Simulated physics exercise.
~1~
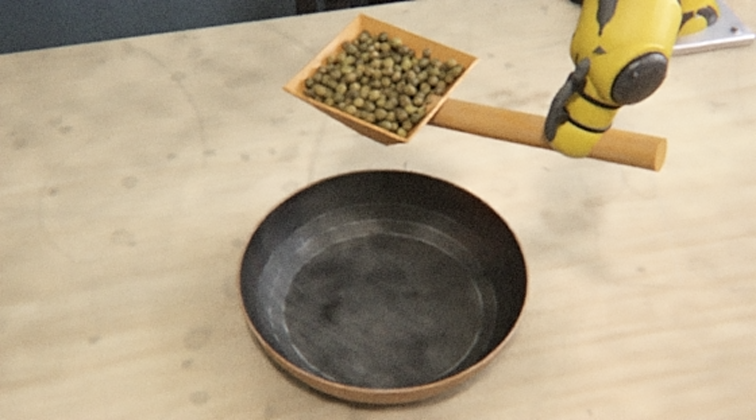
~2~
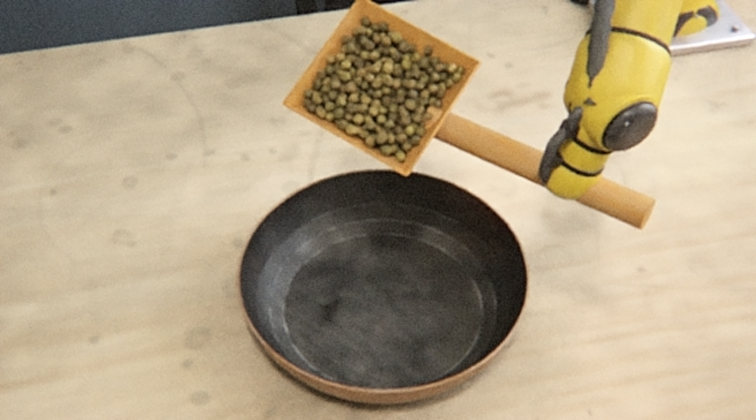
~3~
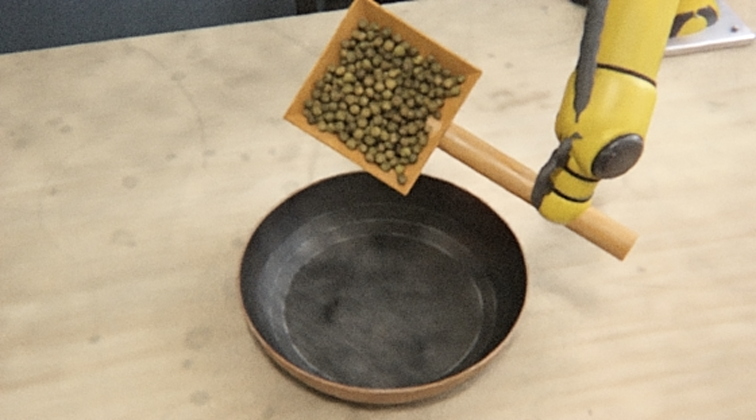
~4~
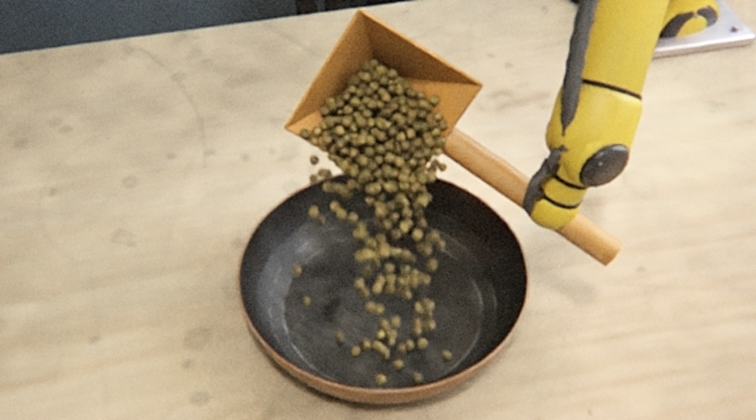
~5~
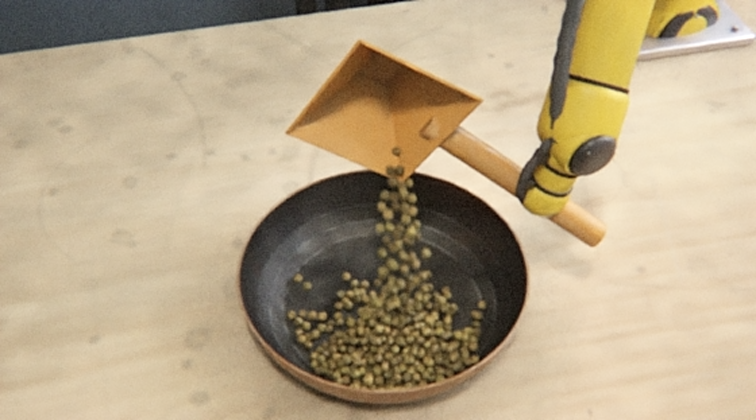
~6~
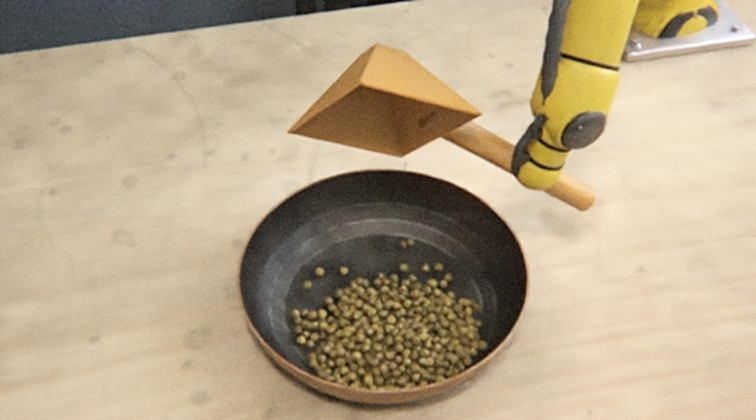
On a wooden tabletop, a yellow robotic arm tilting a square wooden scoop, pouring greenish lentils into a dark round pan until empty.
